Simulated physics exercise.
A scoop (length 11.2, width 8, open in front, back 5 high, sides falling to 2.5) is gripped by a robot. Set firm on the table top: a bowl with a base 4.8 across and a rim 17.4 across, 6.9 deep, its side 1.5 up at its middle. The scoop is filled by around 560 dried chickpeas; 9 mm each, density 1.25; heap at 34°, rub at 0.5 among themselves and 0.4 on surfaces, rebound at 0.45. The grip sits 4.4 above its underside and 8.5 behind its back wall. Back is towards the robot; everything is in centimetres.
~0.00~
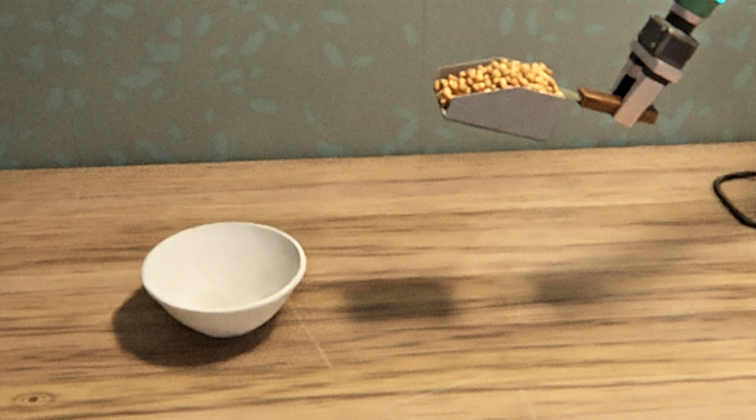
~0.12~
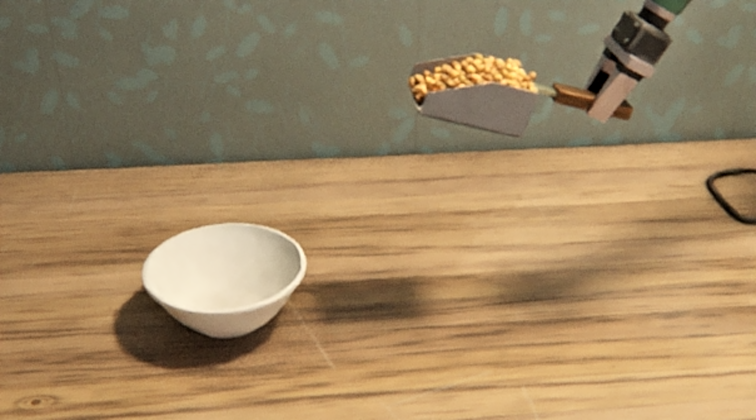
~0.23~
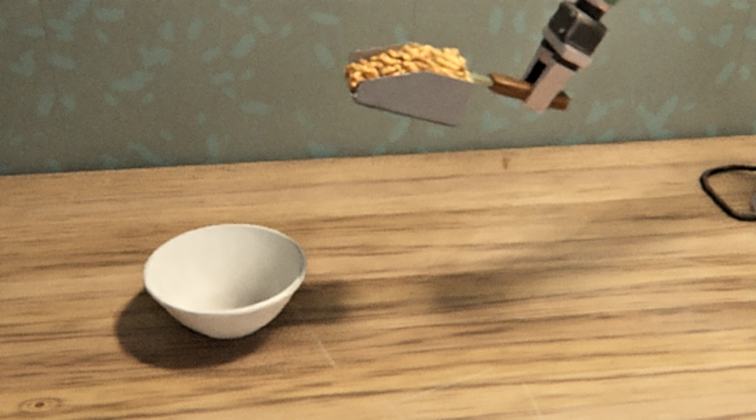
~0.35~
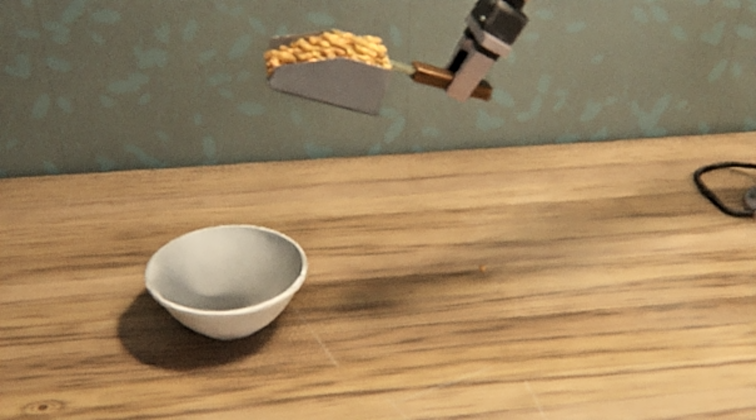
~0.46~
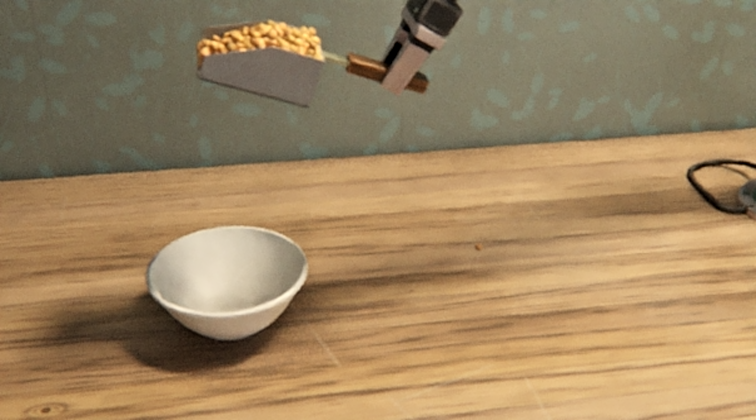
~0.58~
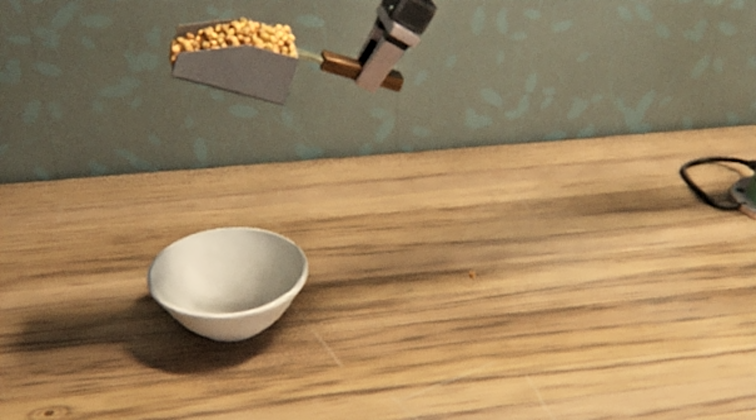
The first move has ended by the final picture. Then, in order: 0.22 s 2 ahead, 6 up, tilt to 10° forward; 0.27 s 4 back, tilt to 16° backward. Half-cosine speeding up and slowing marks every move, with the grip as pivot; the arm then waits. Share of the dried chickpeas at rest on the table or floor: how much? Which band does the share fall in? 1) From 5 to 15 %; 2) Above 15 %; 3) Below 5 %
From 5 to 15 % (1).
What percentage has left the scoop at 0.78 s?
By then near 0 % is out.
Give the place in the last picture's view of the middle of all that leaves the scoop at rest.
Roughly at (220, 317) in the last picture.
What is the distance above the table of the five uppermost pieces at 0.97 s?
About 38 cm.
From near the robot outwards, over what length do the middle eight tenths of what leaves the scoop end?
It covers roughly 38 centimetres.
After 0.78 s, tilted 9° forward, highest piece 36 above the table; 548 on the scoop, 1 on the table or floor, 7 in flight or on a rim.
After 0.97 s, tilted 8° backward, highest piece 39 above the table; 482 on the scoop, 11 in the bowl, 1 on the table or floor, 62 in flight or on a rim.
After 1.27 s, tilted 16° backward, highest piece 40 above the table; 466 on the scoop, 41 in the bowl, 25 on the table or floor, 24 in flight or on a rim.
After 2.32 s, tilted 16° backward, highest piece 40 above the table; 466 on the scoop, 45 in the bowl, 45 on the table or floor.
In the end, 466 on the scoop, 45 in the bowl, 45 on the table or floor. That is 8 % on the table or floor.
